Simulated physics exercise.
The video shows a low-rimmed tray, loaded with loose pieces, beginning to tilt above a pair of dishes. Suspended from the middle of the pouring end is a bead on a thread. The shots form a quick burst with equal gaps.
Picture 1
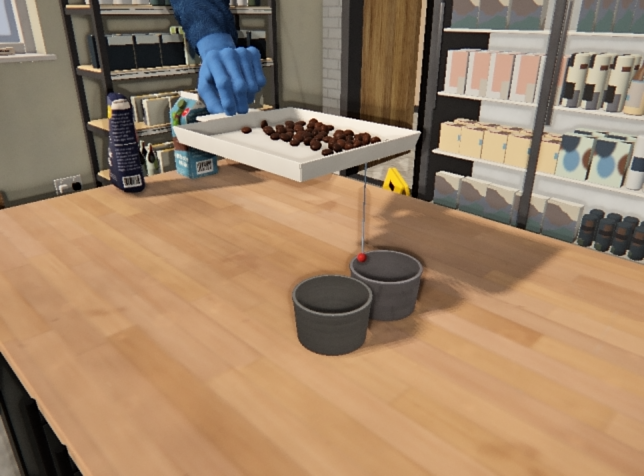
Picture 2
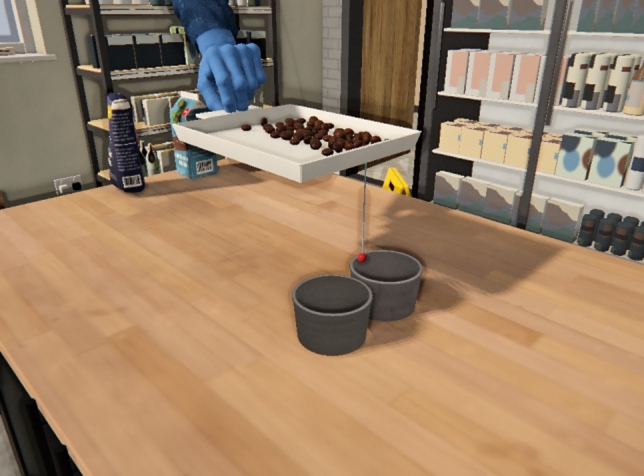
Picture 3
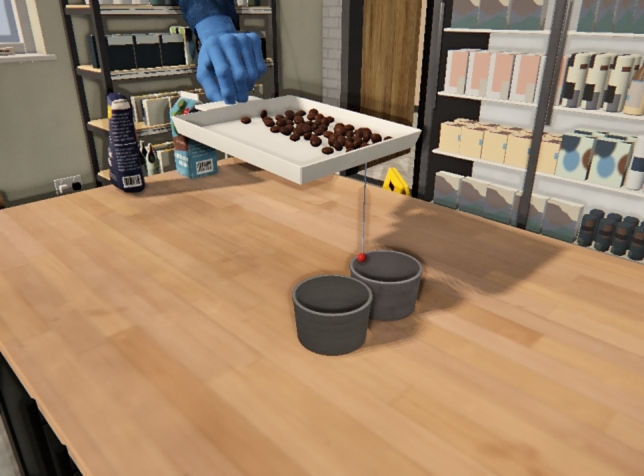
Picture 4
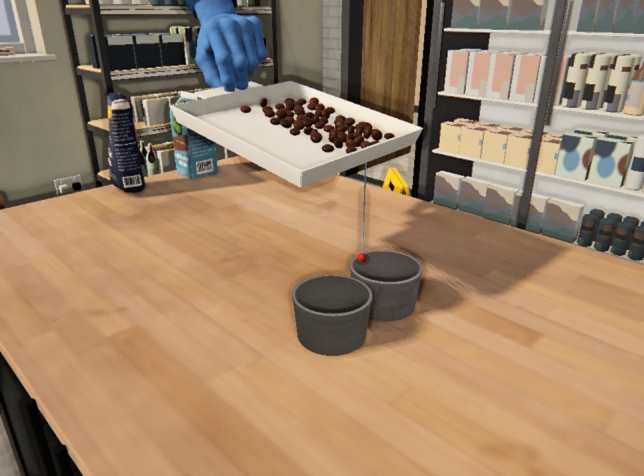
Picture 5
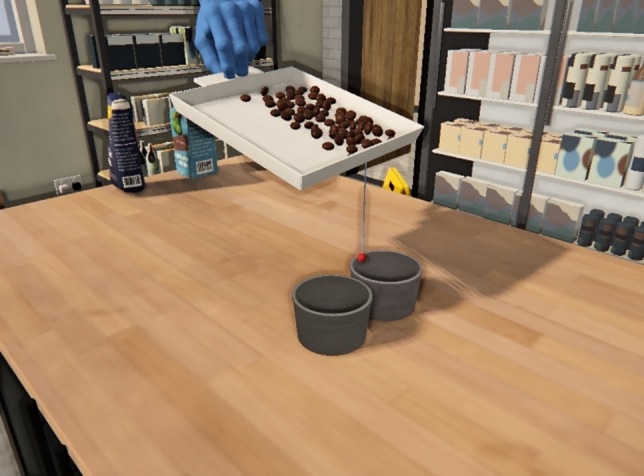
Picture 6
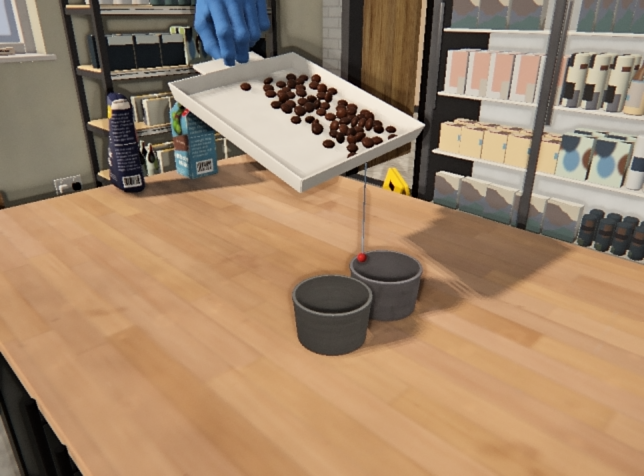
Blue-gloved hand gradually tilting a shallow white tray of dark brown pieces above two dark round dishes on a wooden table.
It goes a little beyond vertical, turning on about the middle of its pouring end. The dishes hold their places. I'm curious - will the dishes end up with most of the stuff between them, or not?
Yes, more than half of it.
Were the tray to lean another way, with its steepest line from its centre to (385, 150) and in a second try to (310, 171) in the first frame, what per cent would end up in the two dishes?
20 % and 60 %.
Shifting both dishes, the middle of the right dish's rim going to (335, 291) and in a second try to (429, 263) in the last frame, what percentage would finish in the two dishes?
In the first position around 80 percent, in the second around 20 percent.
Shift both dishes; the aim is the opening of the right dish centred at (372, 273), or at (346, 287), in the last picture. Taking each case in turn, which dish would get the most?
For the two places in order: The leftward one, the rightward one.
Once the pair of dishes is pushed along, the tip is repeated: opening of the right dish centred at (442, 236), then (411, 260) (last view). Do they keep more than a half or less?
In the first position a minority, in the second a minority.
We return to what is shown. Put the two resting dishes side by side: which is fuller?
Note: Fuller is the one placed left.
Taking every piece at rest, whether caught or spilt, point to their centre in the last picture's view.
Somewhere close to (335, 331) in the last picture.
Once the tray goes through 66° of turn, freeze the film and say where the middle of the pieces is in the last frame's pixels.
Close to (338, 151).
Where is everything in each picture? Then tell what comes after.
In the first picture, corners of the pouring end (300, 162) and (415, 132), level; middle of the load (319, 138), flat chocolate drops; left dish (360, 326); right dish (413, 294); bead on its thread (362, 258).
In the second picture, corners of the pouring end (301, 162) and (415, 131), level; middle of the load (319, 137).
In the third picture, corners of the pouring end (301, 165) and (416, 130), tipped barely, lowest at the left corner; middle of the load (319, 132).
In the fourth picture, corners of the pouring end (301, 168) and (417, 128), tipped a little, lowest at the left corner; middle of the load (320, 126).
In the fifth picture, corners of the pouring end (302, 172) and (418, 126), tipped a little, lowest at the left corner; middle of the load (321, 119).
In the sixth picture, corners of the pouring end (302, 176) and (419, 124), tipped clearly, lowest at the left corner; middle of the load (321, 112); left dish (360, 326); right dish (413, 294).
Just after the last frame, tray tipped steeply; almost all on the tray; just a few in the air.
A moment on, tray tipped past a quarter turn; about a tenth on the tray; roughly half in the left dish; about a tenth outside both; roughly a third in the air.
Further on, tray tipped past a quarter turn; the larger part in the left dish; roughly a quarter outside both.
When it is over, tray tipped past a quarter turn; the larger part in the left dish; not one in the right dish; roughly a quarter outside both.
